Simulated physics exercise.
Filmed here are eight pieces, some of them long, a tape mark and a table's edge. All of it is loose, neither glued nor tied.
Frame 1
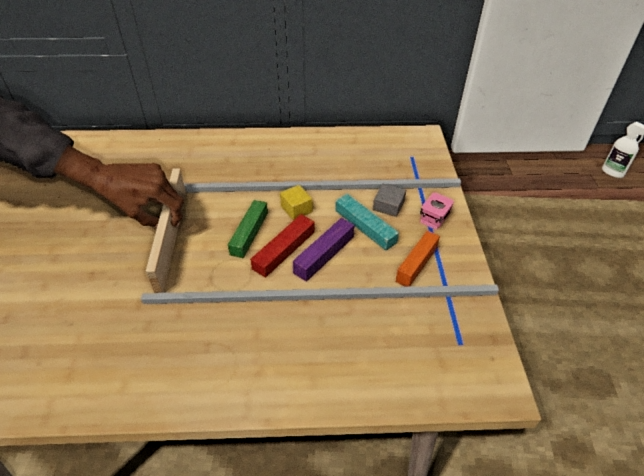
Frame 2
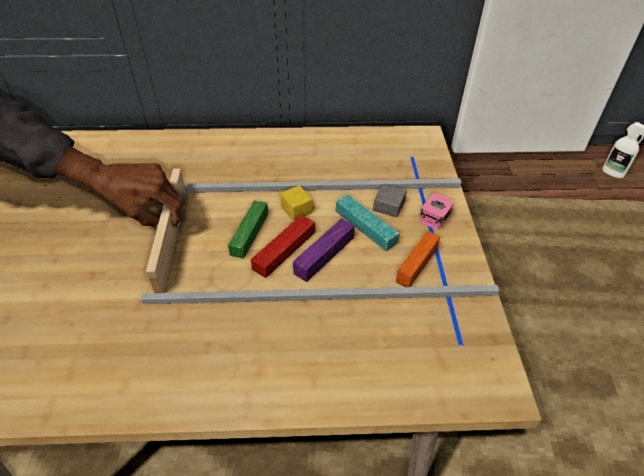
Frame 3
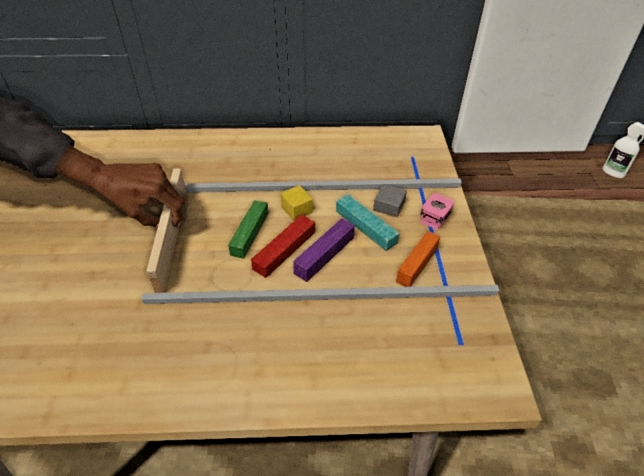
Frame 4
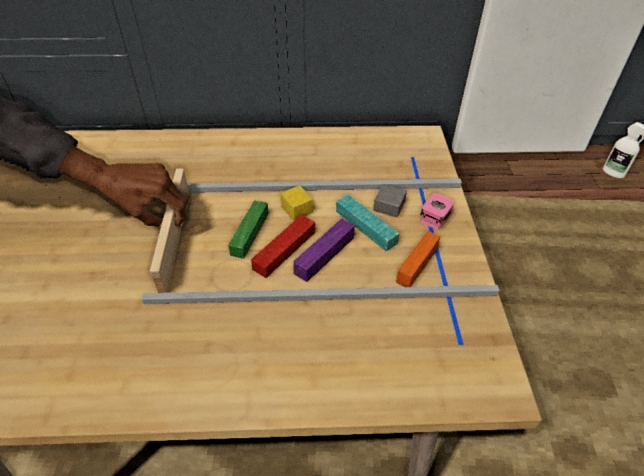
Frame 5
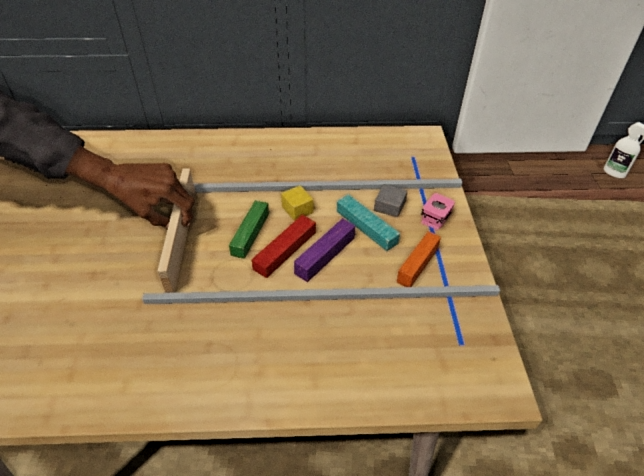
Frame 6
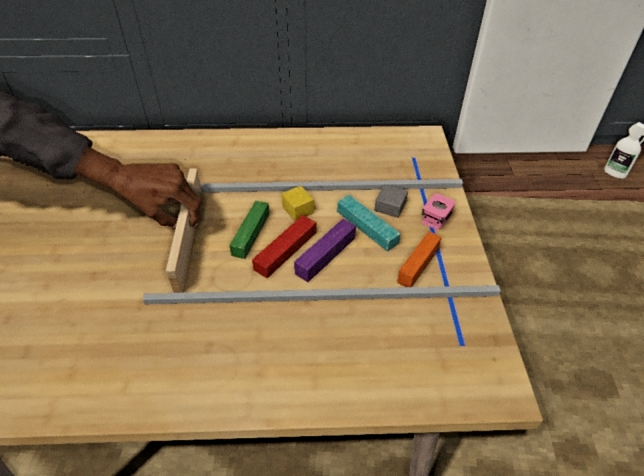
A hand holding a wooden board upright on a table, then sliding it slightly right toward loose coloured blocks between grey strips.
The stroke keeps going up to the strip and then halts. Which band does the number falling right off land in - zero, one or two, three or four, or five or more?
It lands in the three or four band.
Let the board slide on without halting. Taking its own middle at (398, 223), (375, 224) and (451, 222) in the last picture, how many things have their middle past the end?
By position: 0 / 0 / 5.
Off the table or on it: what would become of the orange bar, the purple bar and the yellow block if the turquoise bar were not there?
I'd say the orange bar ends up down, the purple bar stays where it is, and the yellow block stays where it is.
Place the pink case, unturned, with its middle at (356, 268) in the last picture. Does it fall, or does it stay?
It simply slips off.
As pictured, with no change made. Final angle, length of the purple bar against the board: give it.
The angle comes out near 25 degrees.
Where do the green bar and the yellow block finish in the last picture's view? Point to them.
Green bar at (440, 224), yellow block at (441, 192).
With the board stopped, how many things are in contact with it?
Count: 3.
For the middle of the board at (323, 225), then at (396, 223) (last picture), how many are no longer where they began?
By then 5, and later 8.
Early on, none off yet; pink case at rest near (438, 212); orange bar at rest near (420, 260); grey block at rest near (391, 201).
A while later, none off yet; pink case travelled about its own width near (456, 206); orange bar travelled about its own width near (461, 260); grey block travelled about its own width near (433, 200).
Finally, the number that fall off is three or four; lost, turquoise bar, orange bar and pink case.
